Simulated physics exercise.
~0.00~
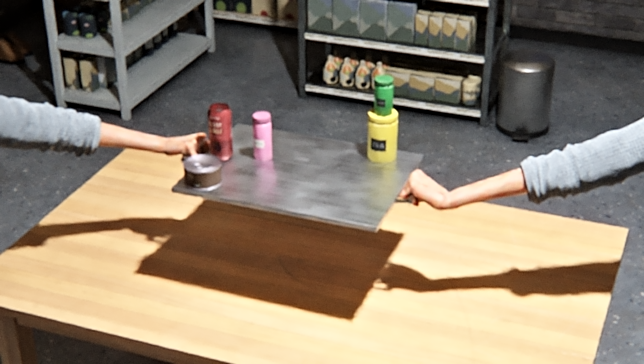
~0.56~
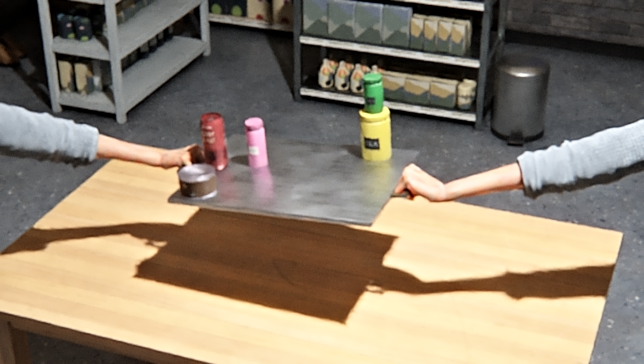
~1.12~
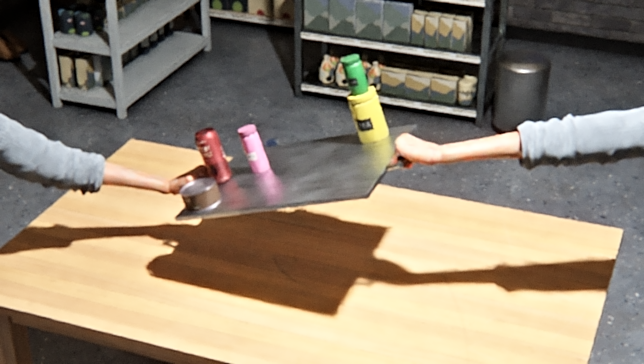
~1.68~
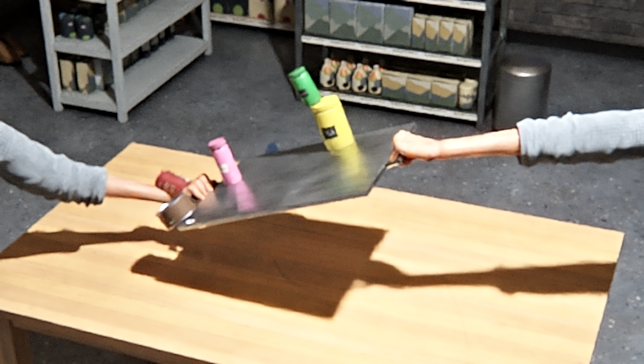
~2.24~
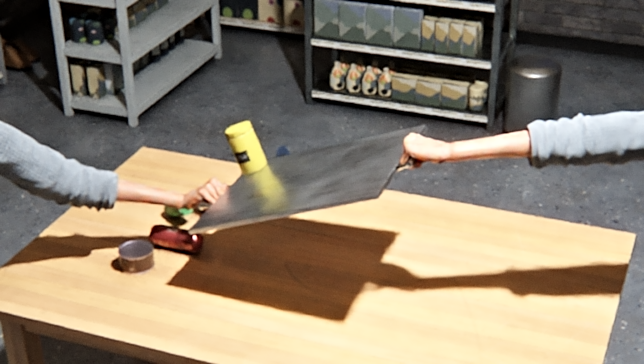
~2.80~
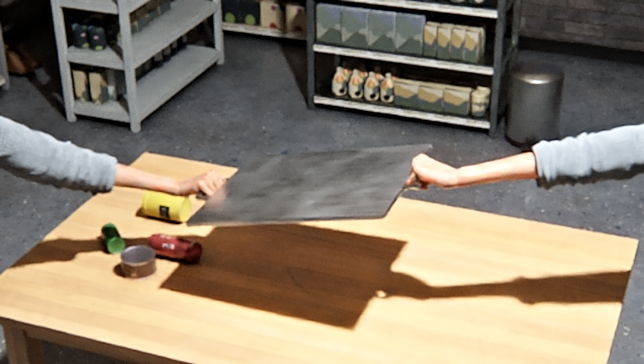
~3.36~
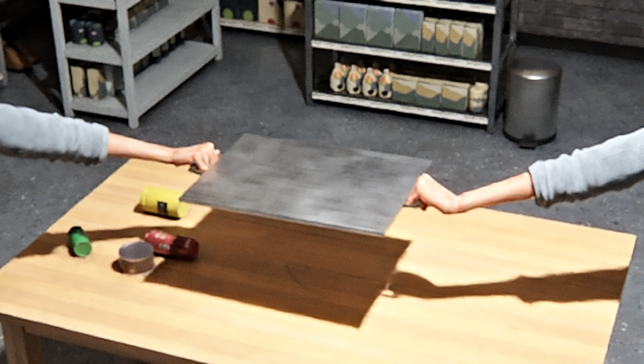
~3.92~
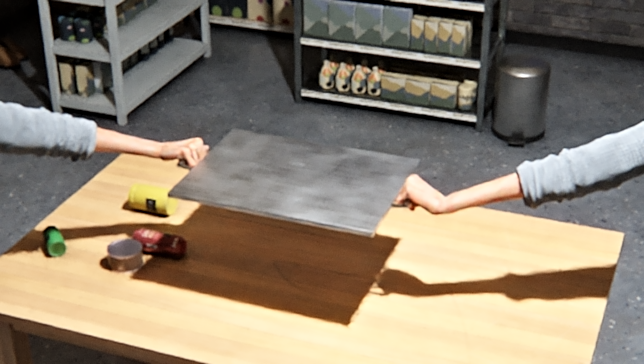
In a storeroom with metal shelves and a bin behind, seen from slightly above, two hands hold a flat grey tray over a wooden table. A brown tub, a red can and a pink shaker stand toward its left side, and a green shaker sits on top of a yellow jar at the right. The tray tips left edge down, and the red can falls over and leaves it with the tub. The pink and green shakers go next, then the yellow jar. The hands level the empty tray, leaving the tub, can, jar and green shaker on the table, the pink shaker out of sight.
